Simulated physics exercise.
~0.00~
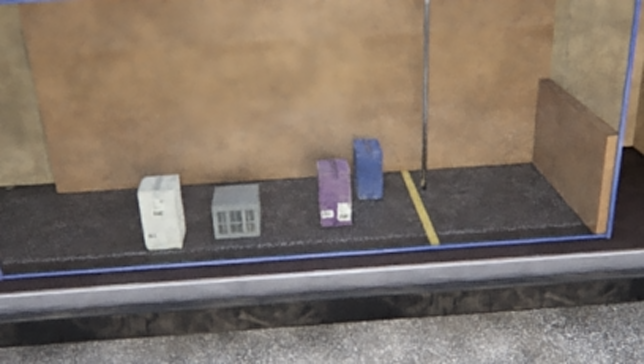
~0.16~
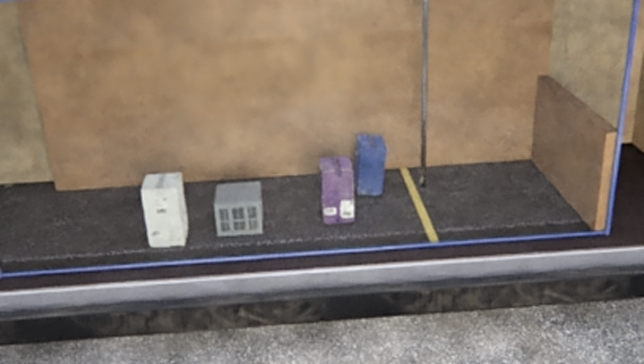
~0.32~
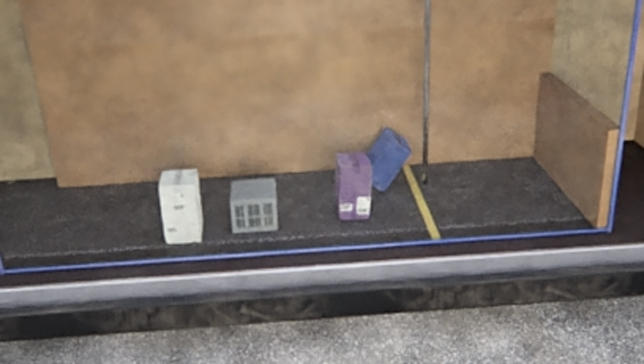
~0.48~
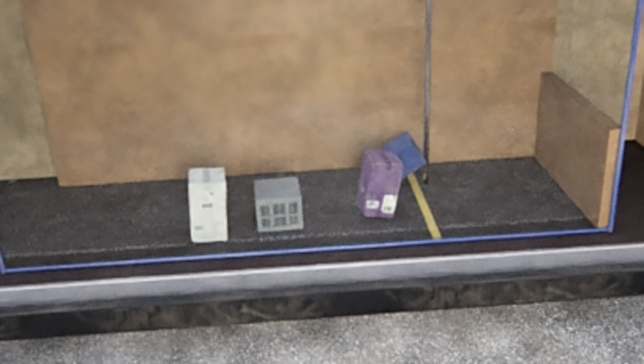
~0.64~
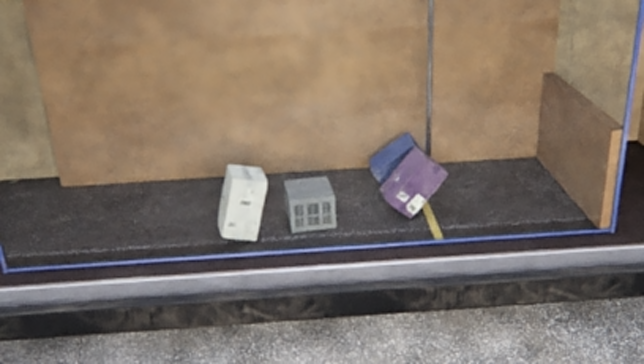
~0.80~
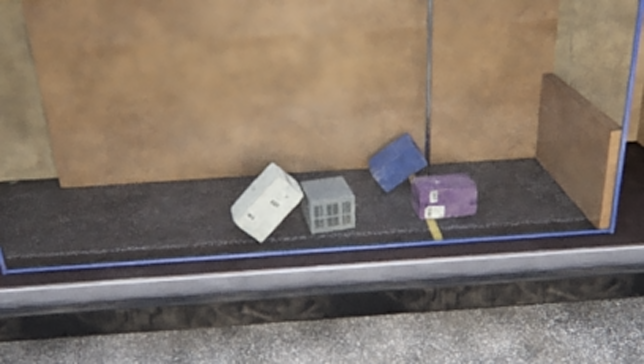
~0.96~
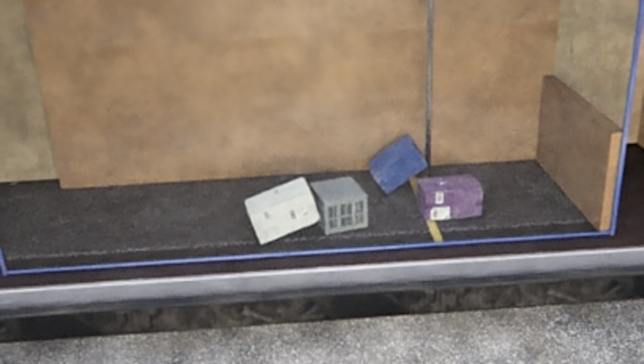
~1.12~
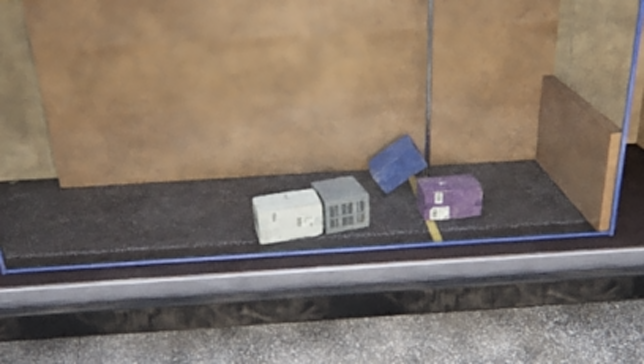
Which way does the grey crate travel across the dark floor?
The grey crate slides to the right, staying upright as it goes.
